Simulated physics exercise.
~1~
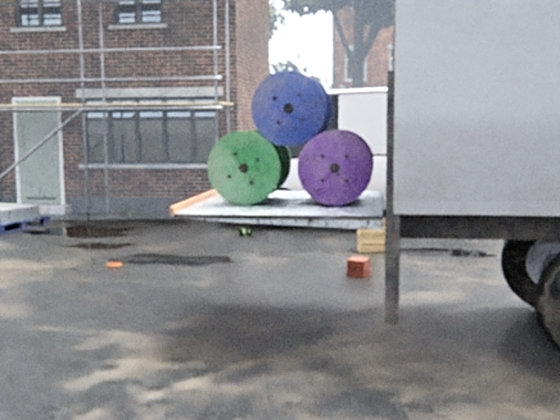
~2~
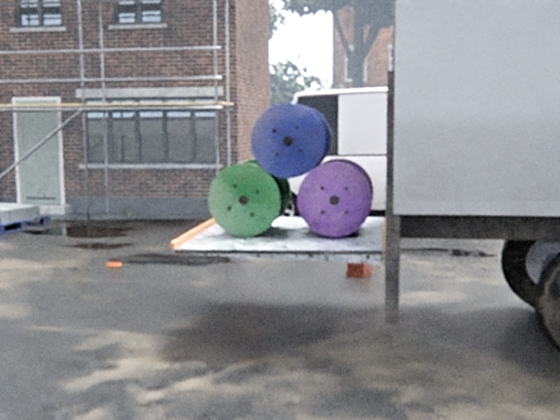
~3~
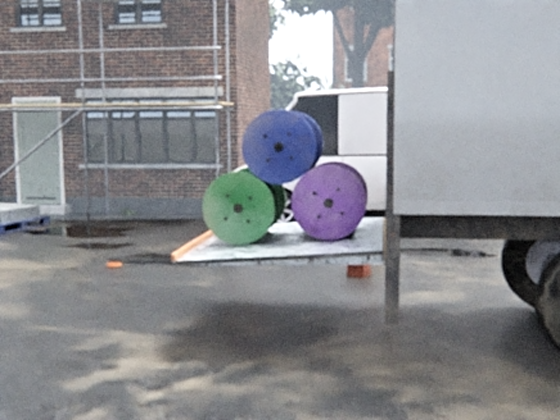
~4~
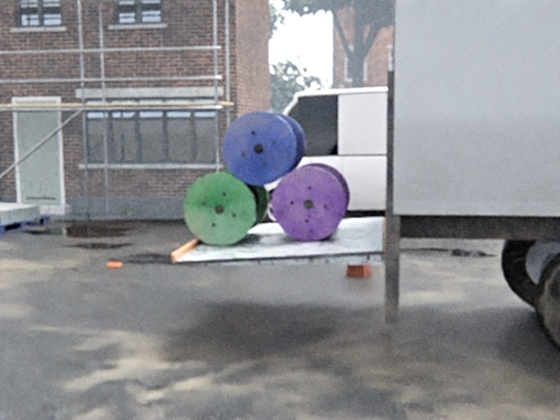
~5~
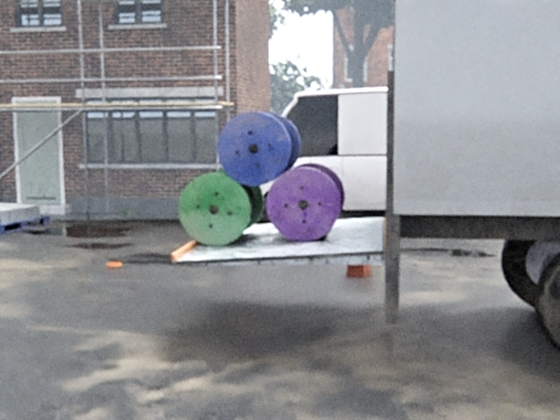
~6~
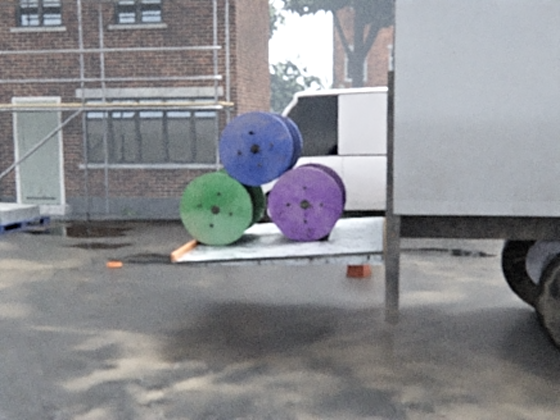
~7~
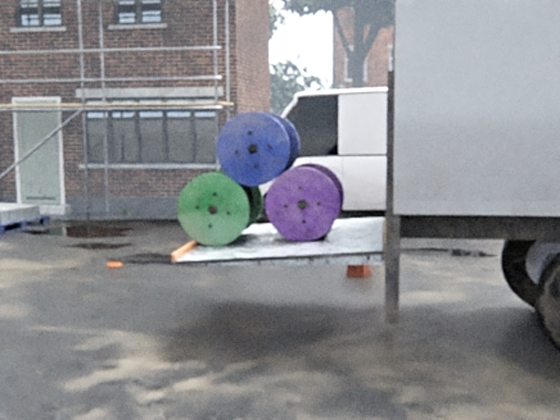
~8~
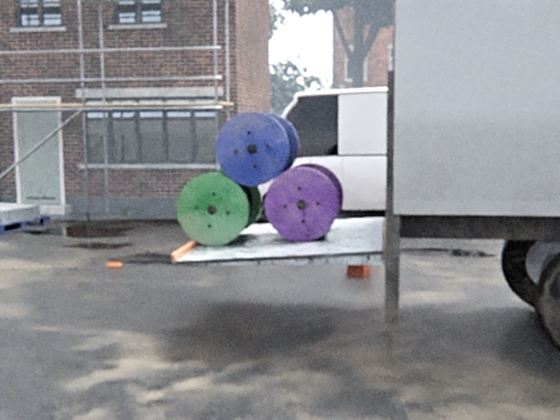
Three stacked cable reels, green and purple below with blue on top, descend on a lorry's lift platform, then roll left together as it tilts, rock slightly near its orange-edged outer end, and finish still stacked on the sloping platform.
